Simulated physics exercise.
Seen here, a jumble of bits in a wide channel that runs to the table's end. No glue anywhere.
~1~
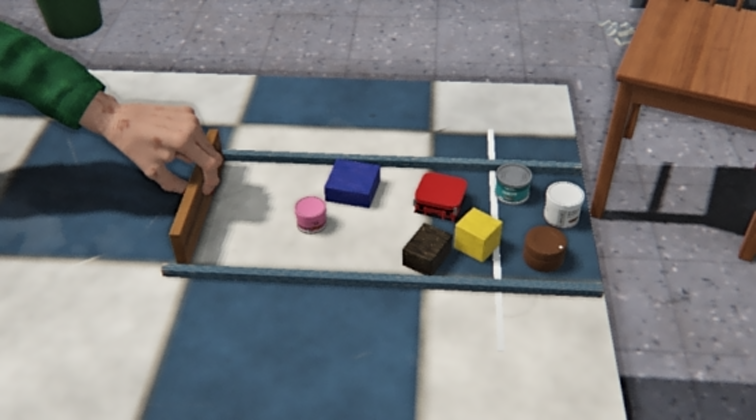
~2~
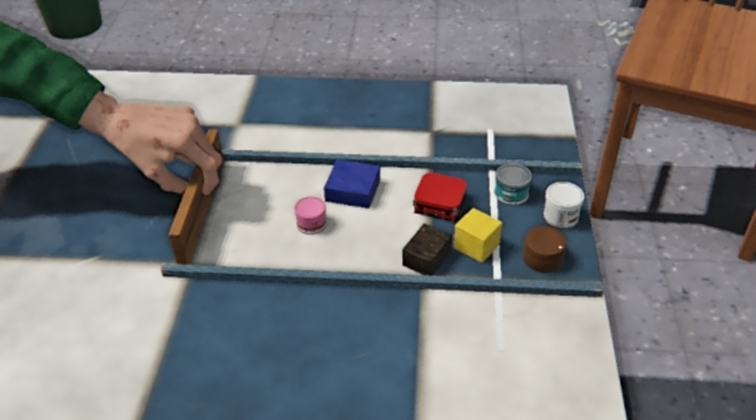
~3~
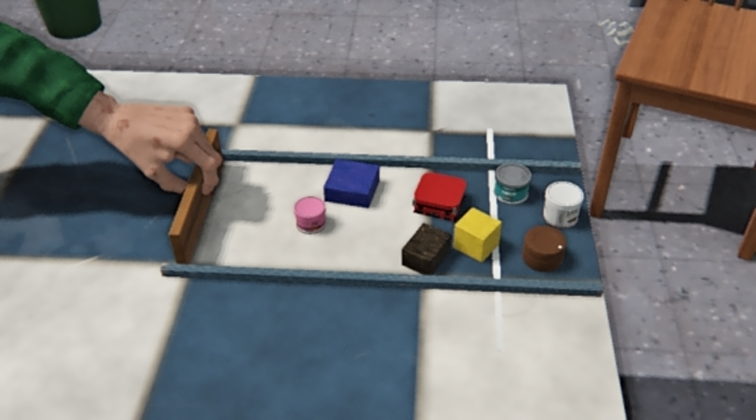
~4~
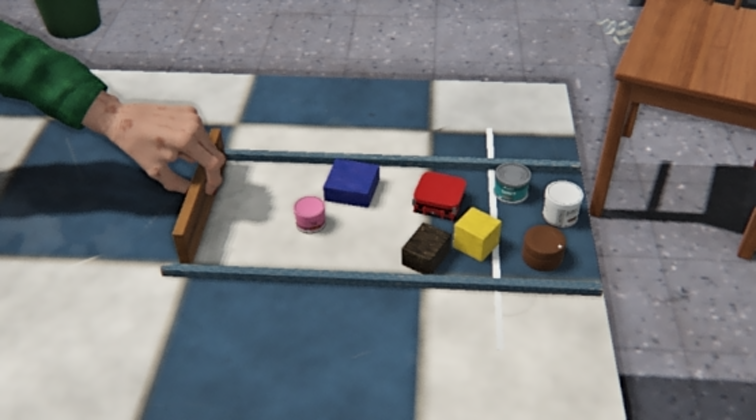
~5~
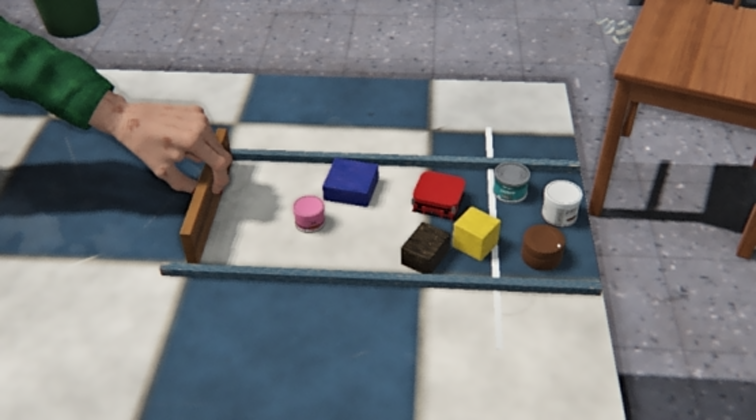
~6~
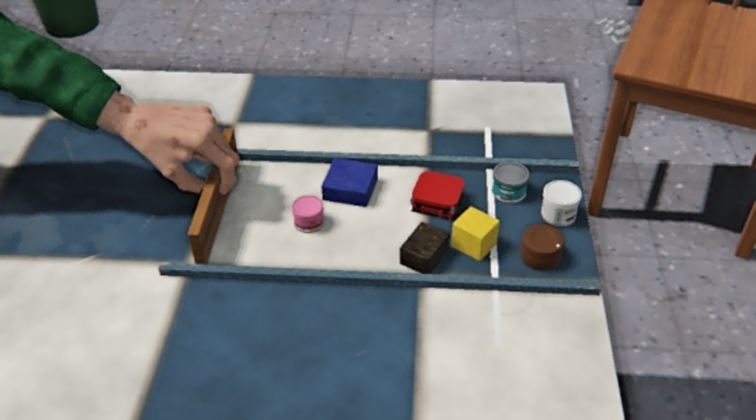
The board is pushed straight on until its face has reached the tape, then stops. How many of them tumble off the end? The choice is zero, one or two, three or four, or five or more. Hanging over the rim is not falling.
Here the number that fall off is one or two.
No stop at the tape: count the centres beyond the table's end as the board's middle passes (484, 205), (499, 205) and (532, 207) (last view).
Place by place, 2, 2 and 3.
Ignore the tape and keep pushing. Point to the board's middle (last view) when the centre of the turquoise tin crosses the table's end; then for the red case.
About (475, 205), and (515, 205) for the other.
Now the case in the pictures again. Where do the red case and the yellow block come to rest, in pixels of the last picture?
About (562, 199), and the other about (540, 229).
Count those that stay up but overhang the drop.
It comes to 0.
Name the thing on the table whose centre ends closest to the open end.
It is the red case.
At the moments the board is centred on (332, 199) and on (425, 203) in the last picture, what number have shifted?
The counts are 2 and 6.
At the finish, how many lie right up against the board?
That makes 3.
A little later, none off yet; white pot at rest near (560, 204); brown lid at rest near (542, 247); turquoise tin at rest near (510, 183).
Next, none off yet; white pot at rest near (561, 205); brown lid at rest near (542, 247); turquoise tin shifted about its own width near (557, 183).
When it is over, the number that fall off is one or two; down, turquoise tin and white pot.
